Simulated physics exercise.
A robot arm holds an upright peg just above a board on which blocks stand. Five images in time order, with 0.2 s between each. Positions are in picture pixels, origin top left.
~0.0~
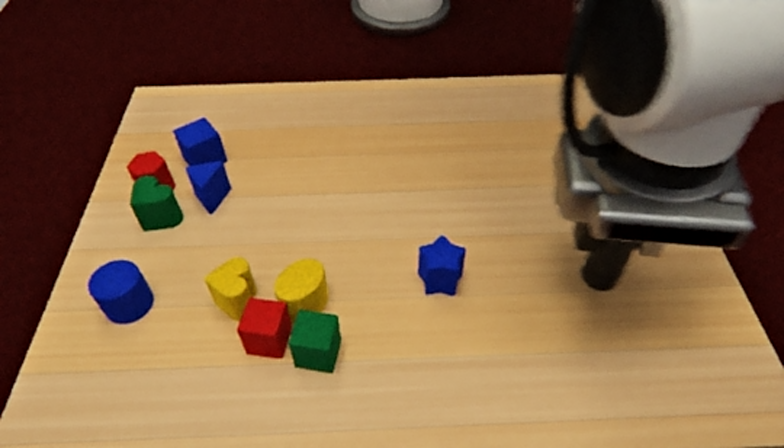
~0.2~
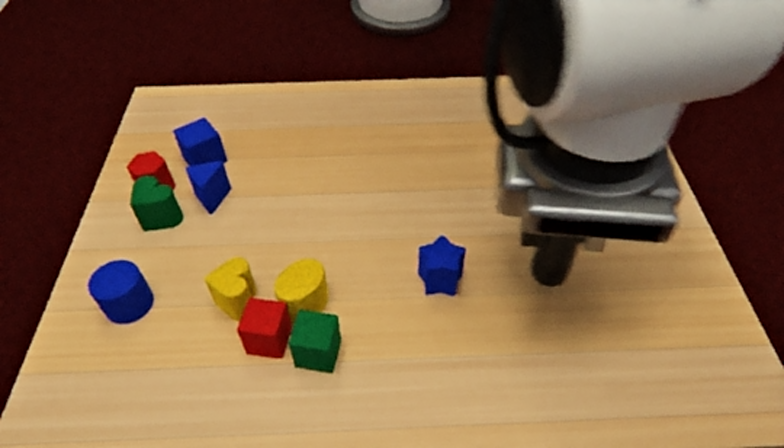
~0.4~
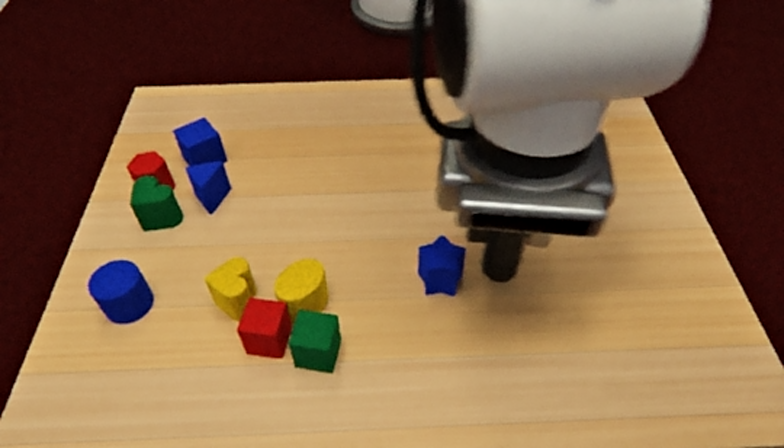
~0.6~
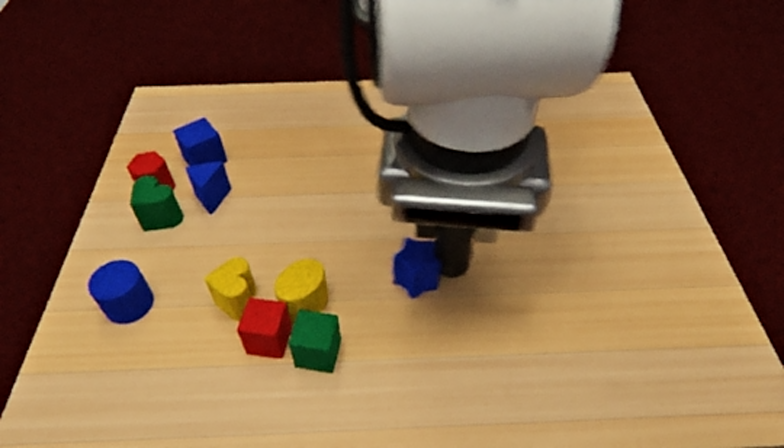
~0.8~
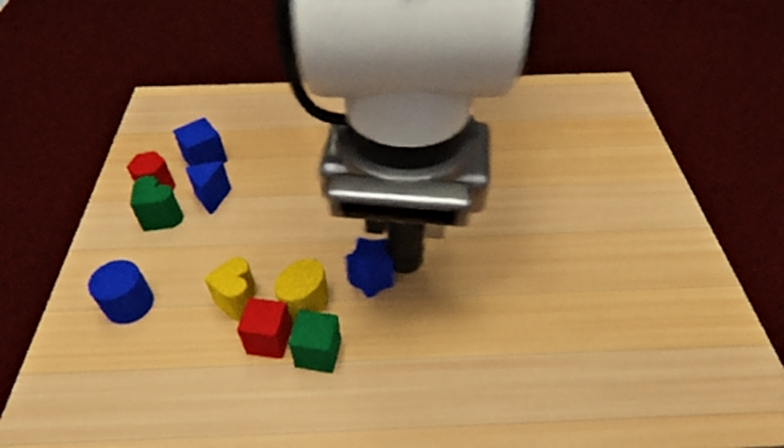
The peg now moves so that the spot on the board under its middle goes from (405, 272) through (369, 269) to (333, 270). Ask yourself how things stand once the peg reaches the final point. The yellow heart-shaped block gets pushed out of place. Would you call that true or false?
My answer: False.
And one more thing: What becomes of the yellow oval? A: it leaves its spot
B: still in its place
A: It leaves its spot.
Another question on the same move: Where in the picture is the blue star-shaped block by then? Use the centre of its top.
In the picture, it is at (293, 248).
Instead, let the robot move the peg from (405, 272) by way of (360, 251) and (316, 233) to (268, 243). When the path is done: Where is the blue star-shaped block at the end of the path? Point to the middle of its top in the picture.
Its top middle is near (339, 249).
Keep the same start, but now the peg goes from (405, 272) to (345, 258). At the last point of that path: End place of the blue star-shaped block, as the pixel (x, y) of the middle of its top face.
In the picture, that point is around (310, 244).
The first path, step by step. Halfway along, peg (368, 258); blue star-shaped block (331, 251).
At the end, peg (332, 259); yellow heart-shaped block in place; red four-sided block (257, 325), turned 15° clockwise; yellow oval (273, 285), turned 60° anticlockwise; blue star-shaped block (293, 248).
